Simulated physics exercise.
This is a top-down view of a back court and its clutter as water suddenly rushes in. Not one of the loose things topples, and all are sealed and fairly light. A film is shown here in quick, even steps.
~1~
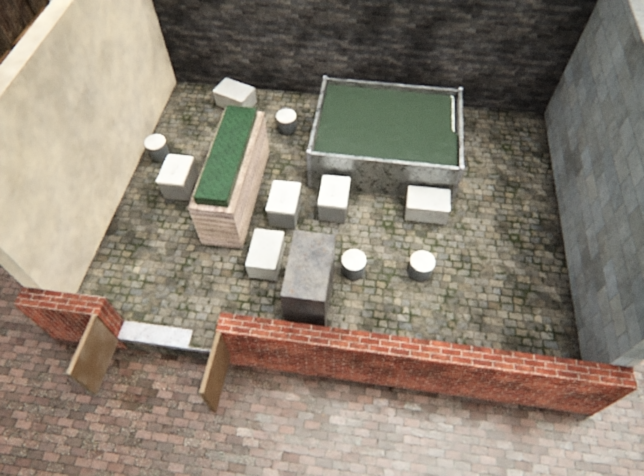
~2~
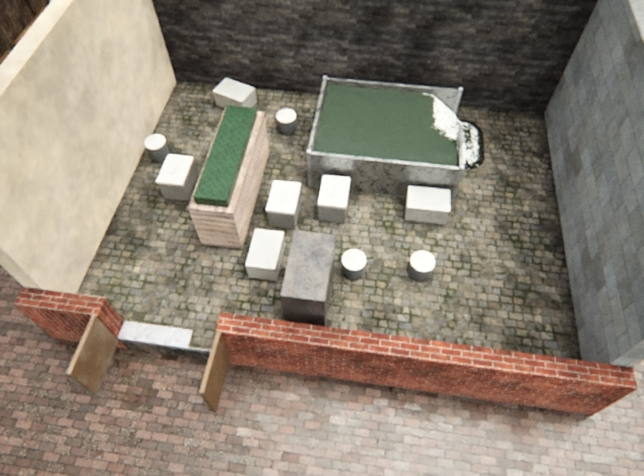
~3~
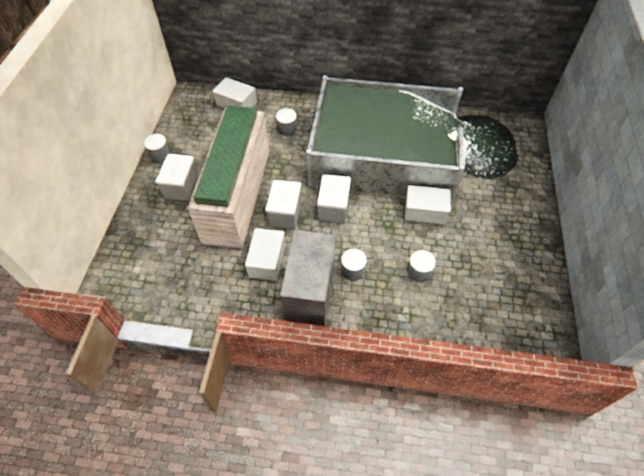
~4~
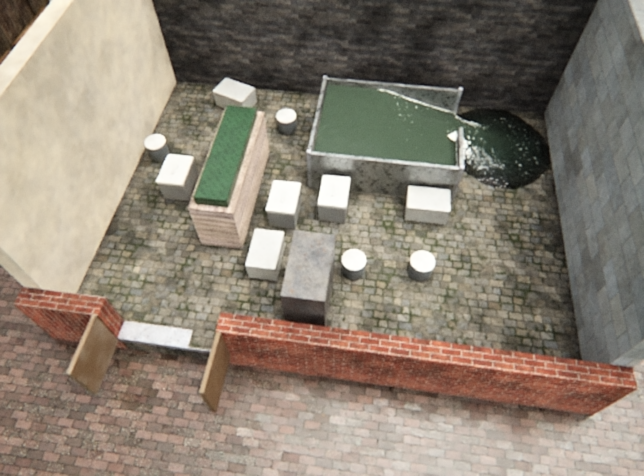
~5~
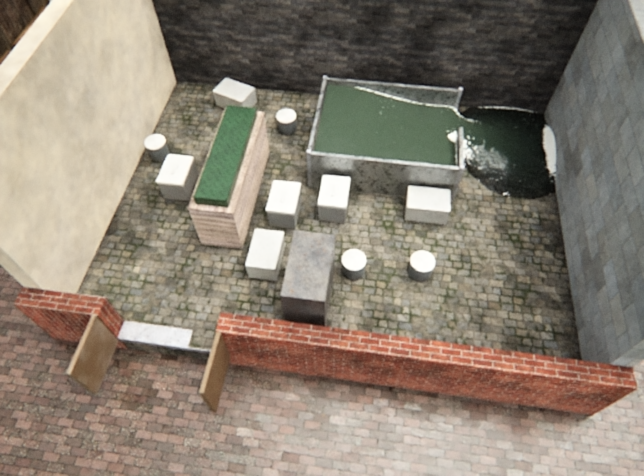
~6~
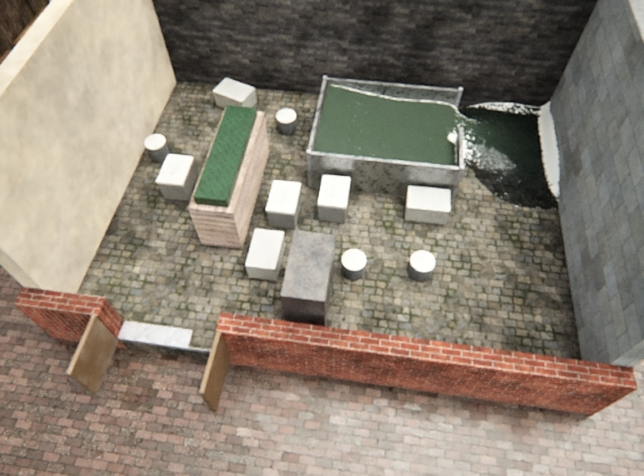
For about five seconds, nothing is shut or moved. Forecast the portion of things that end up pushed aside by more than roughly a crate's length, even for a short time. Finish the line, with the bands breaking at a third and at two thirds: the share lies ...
The share lies below a third.
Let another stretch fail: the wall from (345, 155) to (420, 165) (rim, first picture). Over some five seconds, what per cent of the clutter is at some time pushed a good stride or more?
Estimate: Some 60 per cent.
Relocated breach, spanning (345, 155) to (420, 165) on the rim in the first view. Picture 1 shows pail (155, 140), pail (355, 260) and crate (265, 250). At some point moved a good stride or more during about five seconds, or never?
Taking them in order, less than that, displaced that much, displaced that much.
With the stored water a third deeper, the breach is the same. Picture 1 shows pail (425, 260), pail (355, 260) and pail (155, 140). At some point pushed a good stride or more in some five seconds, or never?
Taking each in turn, the answer is did it, did it, came up short.
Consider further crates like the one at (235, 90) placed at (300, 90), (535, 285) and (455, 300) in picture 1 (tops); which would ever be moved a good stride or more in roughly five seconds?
Copy by copy, in order: Largely stays, relocated, relocated.
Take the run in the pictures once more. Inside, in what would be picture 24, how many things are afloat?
0.
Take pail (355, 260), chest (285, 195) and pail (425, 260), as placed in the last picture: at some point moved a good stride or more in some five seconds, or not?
Goes that far, short of that, goes that far.
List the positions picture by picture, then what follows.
A crate at (234, 89), on the bottom; a pail at (354, 260) rests on the ground; 0 of 10 have shifted, in the first frame.
A crate at (234, 89), on the bottom; a pail at (354, 260), on the bottom; 0 of 10 have shifted, in the second frame.
A crate at (234, 89) rests on the ground; a pail at (354, 260), on the bottom; 0 of 10 have shifted, in the third frame.
A crate at (234, 89) rests on the ground; a pail at (354, 260), on the bottom; 0 of 10 have shifted, in the fourth frame.
A crate at (234, 89) rests on the ground; a pail at (354, 260) rests on the ground; 0 of 10 have shifted, in the fifth frame.
A crate at (234, 89) rests on the ground; a pail at (354, 260), on the bottom; 0 of 10 have shifted, in the sixth frame.
A moment on, 0 of 10 are well off their spots; 0 afloat.
Next, 0 of 10 are well off their spots; 0 afloat.
Later, 0 of 10 are well off their spots; 0 afloat.
In the end, 2 of 10 are well off their spots, and 2 have been at some point; 2 afloat.
